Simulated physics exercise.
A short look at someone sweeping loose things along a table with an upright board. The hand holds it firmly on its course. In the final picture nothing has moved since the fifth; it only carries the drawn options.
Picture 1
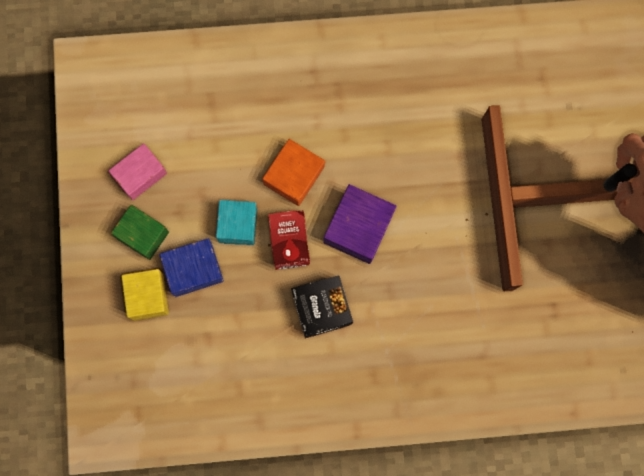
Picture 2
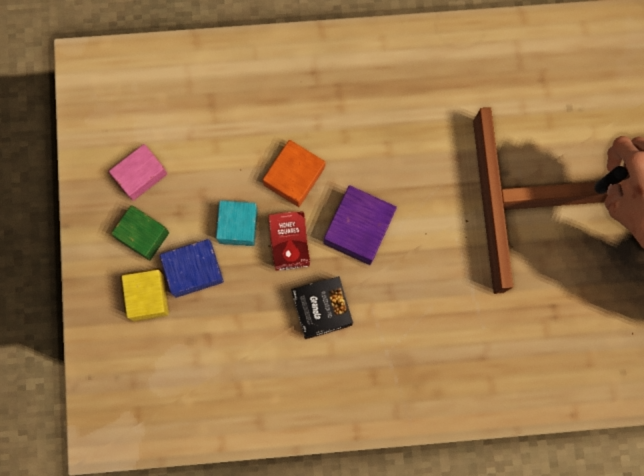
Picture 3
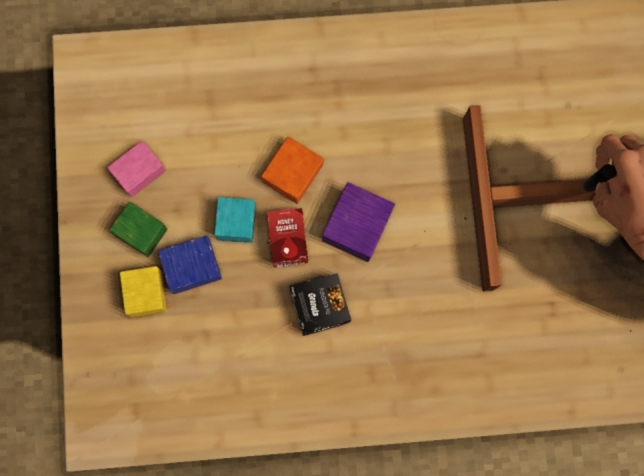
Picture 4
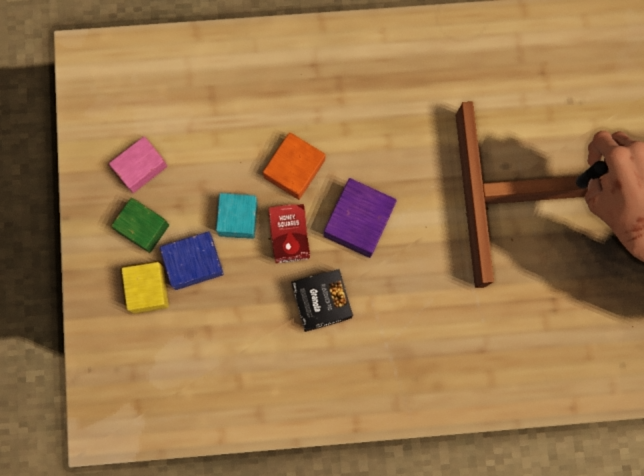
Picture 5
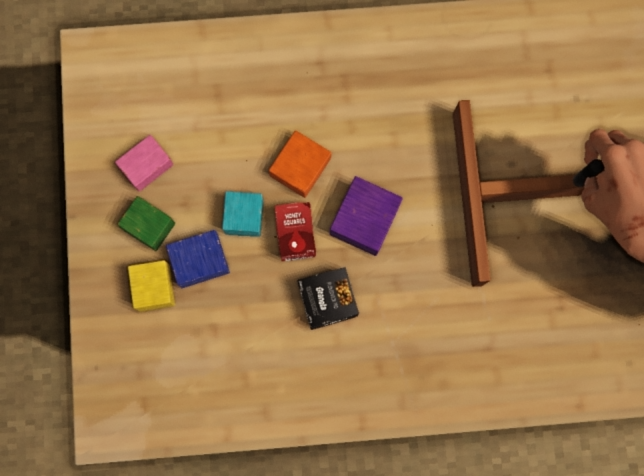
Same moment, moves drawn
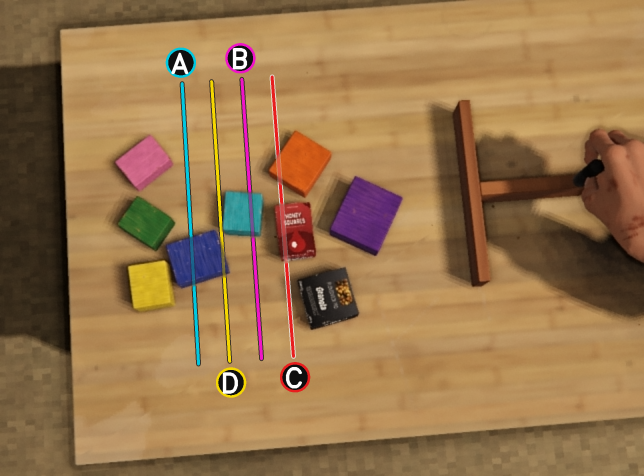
To begin with, a hand at the right holds a wooden T-shaped board upright on a tabletop, with coloured blocks and two small packets scattered to its left. The hand slides the board a short way left, slowing toward the end, while a gap remains and the items stay in their arrangement.
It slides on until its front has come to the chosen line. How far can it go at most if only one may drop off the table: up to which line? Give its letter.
Line A.
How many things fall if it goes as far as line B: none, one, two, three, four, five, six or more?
The count is none.
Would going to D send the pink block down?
By then, no.
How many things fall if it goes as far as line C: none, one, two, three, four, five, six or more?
In all, none.
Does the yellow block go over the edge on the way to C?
By then, no.
On the copy, A at (190, 220); B at (251, 215); C at (282, 213); D at (220, 218).
On A. First, board (372, 197); purple block (337, 230); green block (147, 224).
Then, board (269, 205); green block (113, 221); yellow block (130, 301).
Finally, board (191, 211); blue block (78, 264); green block (77, 214); none fallen.
By contrast, B is within the limit but short; C is within the limit but short; D is within the limit but short.
